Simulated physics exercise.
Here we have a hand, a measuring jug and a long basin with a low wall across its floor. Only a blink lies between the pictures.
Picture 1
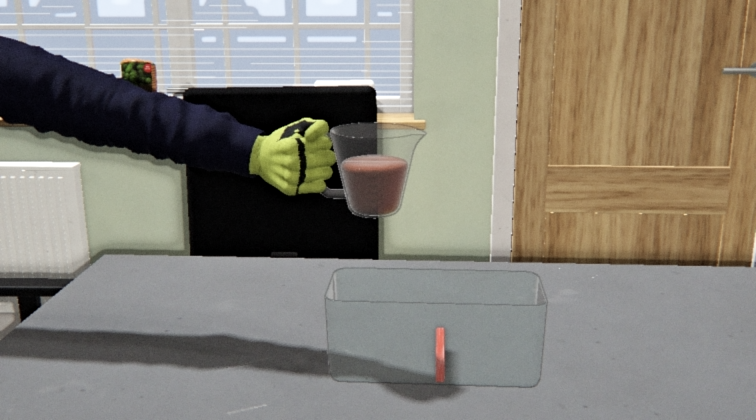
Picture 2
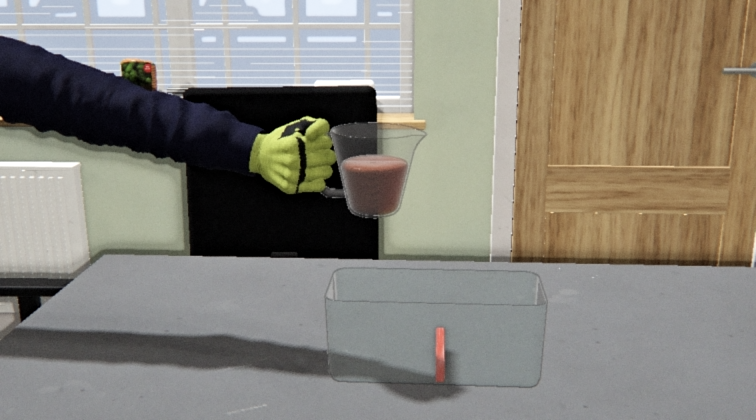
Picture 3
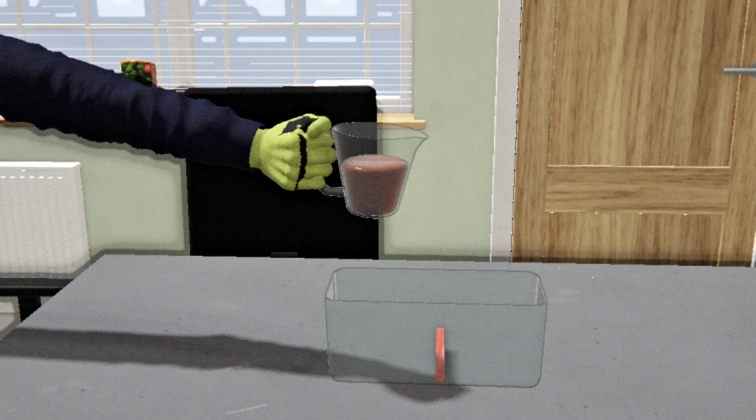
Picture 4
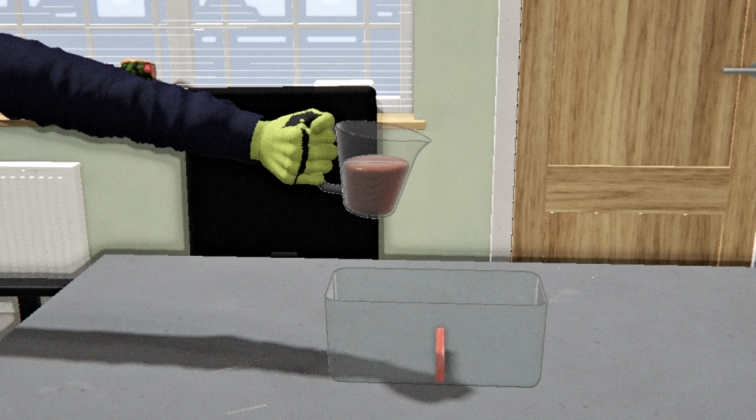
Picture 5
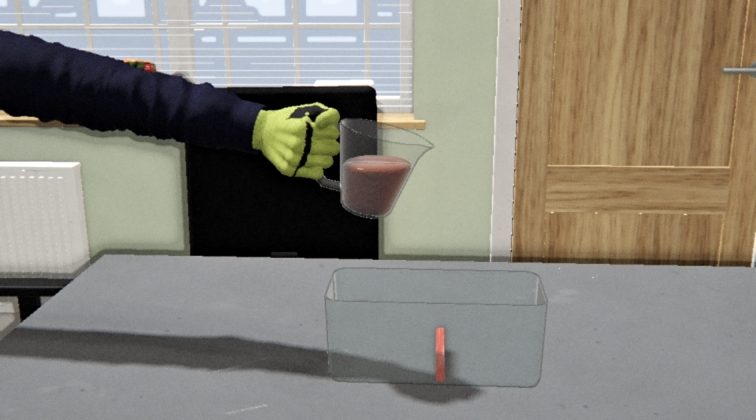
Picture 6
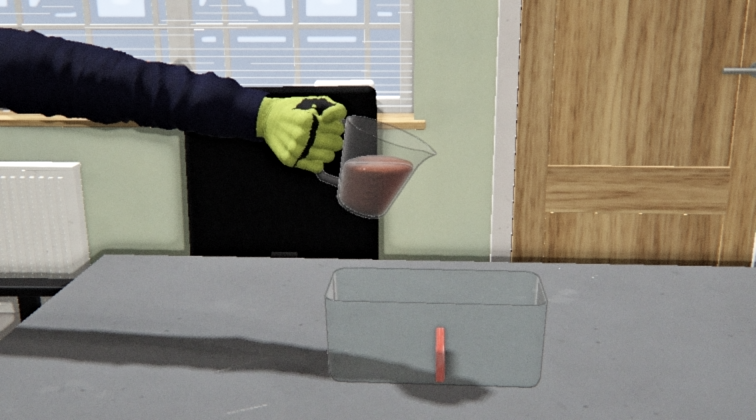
In this clip, a hand in a yellow-green glove holds a clear measuring jug of reddish liquid above a long transparent basin on a grey table, then gradually tilts the jug to the right while the liquid stays inside.
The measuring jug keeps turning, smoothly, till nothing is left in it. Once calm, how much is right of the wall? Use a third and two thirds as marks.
In the end above two thirds is right of the wall.
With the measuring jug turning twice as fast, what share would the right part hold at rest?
Near 90 %.
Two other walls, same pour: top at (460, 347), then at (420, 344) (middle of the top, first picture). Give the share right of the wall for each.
First some 80, then 85 per cent.
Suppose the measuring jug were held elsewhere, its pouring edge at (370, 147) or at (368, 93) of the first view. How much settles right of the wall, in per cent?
Near 10 % and 5 %.
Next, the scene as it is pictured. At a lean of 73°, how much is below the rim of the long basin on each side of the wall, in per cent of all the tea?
Near 0 on the left, 0 on the right.
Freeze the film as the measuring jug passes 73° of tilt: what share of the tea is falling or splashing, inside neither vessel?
Roughly 20 in a hundred.
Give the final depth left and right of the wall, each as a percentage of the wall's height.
Left about 10, right about 70.
A moment on, the measuring jug is tipped part way and 82 per cent is still to pour, 0 is left of the wall and 0 right of it.
Next, the measuring jug is tipped on its side and 20 per cent is still to pour, 1 is left of the wall and 53 right of it.
Then the measuring jug is tipped on its side and 1 per cent is still to pour, 8 is left of the wall and 87 right of it.
Later the measuring jug is tipped on its side and 0 per cent is still to pour, 10 is left of the wall and 89 right of it.
In the end 10 per cent lies left of the wall, 88 right of it and 2 outside.
